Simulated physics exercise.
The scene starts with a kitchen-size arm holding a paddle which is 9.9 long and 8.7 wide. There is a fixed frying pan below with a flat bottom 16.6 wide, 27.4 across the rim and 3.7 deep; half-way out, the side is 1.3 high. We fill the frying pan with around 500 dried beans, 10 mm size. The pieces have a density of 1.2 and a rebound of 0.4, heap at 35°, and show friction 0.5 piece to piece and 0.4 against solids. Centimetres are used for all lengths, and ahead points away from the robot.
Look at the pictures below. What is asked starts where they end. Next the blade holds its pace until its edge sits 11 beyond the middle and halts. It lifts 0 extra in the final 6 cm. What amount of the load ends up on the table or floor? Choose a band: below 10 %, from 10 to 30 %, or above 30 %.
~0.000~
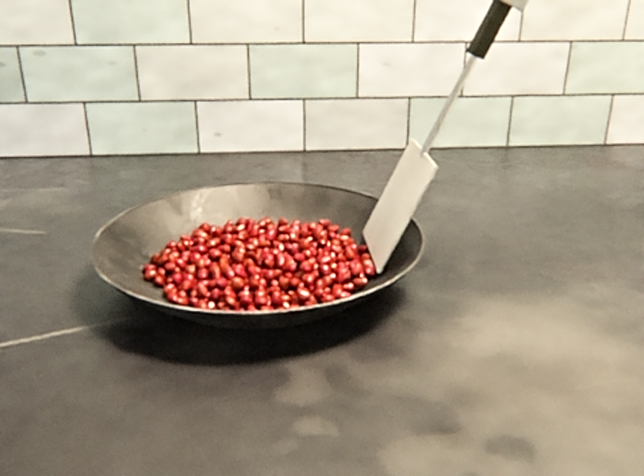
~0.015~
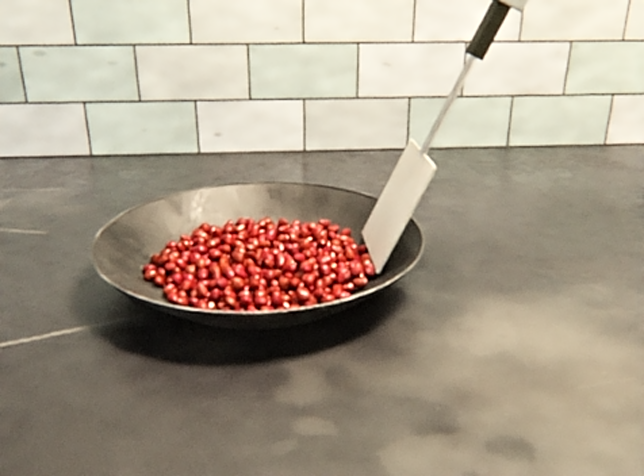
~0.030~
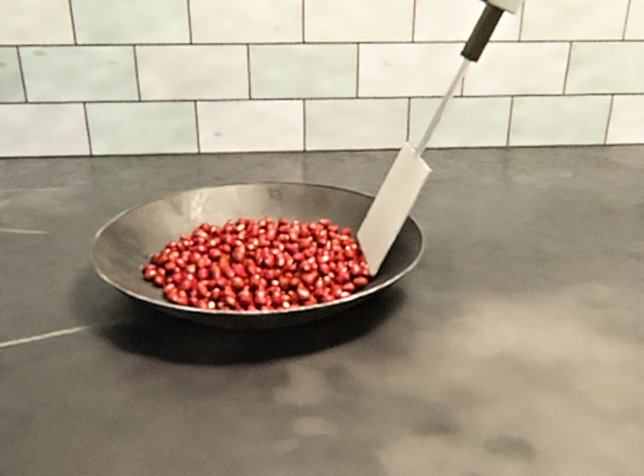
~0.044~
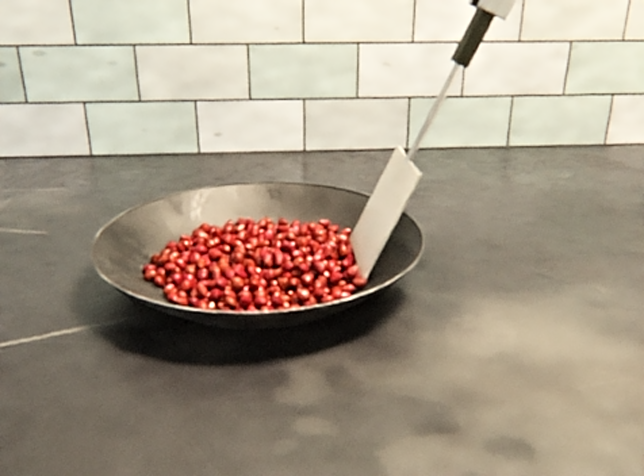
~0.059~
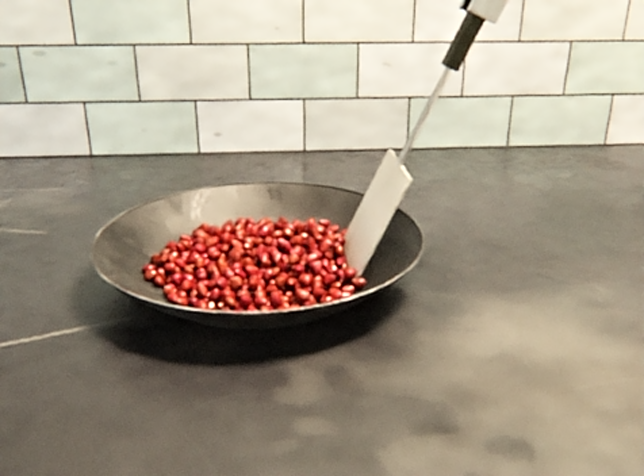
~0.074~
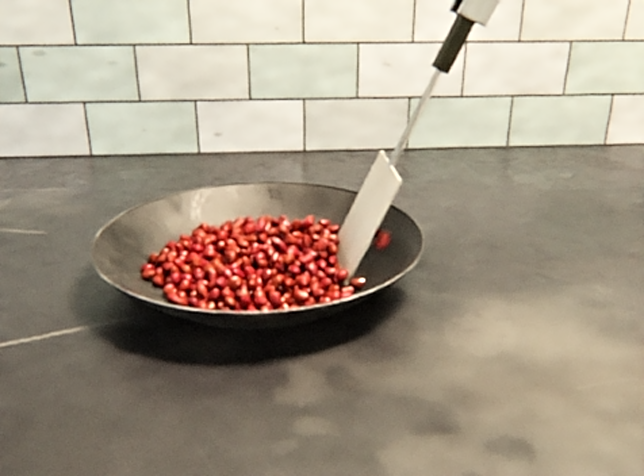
That share falls above 30 %.
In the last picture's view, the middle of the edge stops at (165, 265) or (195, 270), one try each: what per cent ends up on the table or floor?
Respectively some 20 and 5 percent end on the table or floor.
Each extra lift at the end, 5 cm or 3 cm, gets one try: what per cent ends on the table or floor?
15 and 30 %.
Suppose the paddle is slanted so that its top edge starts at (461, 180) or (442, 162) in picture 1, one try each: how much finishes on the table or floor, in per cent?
First try roughly 35 percent, second try roughly 35 percent.
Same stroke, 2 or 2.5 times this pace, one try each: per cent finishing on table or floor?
Estimates in order: 50 per cent, 50 per cent.
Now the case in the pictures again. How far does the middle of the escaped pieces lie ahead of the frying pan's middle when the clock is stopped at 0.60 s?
Some 20 centimetres ahead.
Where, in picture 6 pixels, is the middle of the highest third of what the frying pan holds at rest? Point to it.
Look near (181, 247).
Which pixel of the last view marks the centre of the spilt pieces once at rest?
Pixel estimate: About (25, 279).
After 0.21 s, sloping 65°, highest piece 21 above the table; 500 in the frying pan, 4 on the blade or in flight.
After 0.34 s, sloping 65°, highest piece 22 above the table; 490 in the frying pan, 4 on the table or floor, 10 on the blade or in flight.
After 0.60 s, sloping 65°, highest piece 5 above the table; 317 in the frying pan, 186 on the table or floor, 1 on the blade or in flight.
After 1.65 s, sloping 65°, highest piece 4 above the table; 316 in the frying pan, 188 on the table or floor.
In the end, 316 in the frying pan, 188 on the table or floor. That is 37 % on the table or floor.
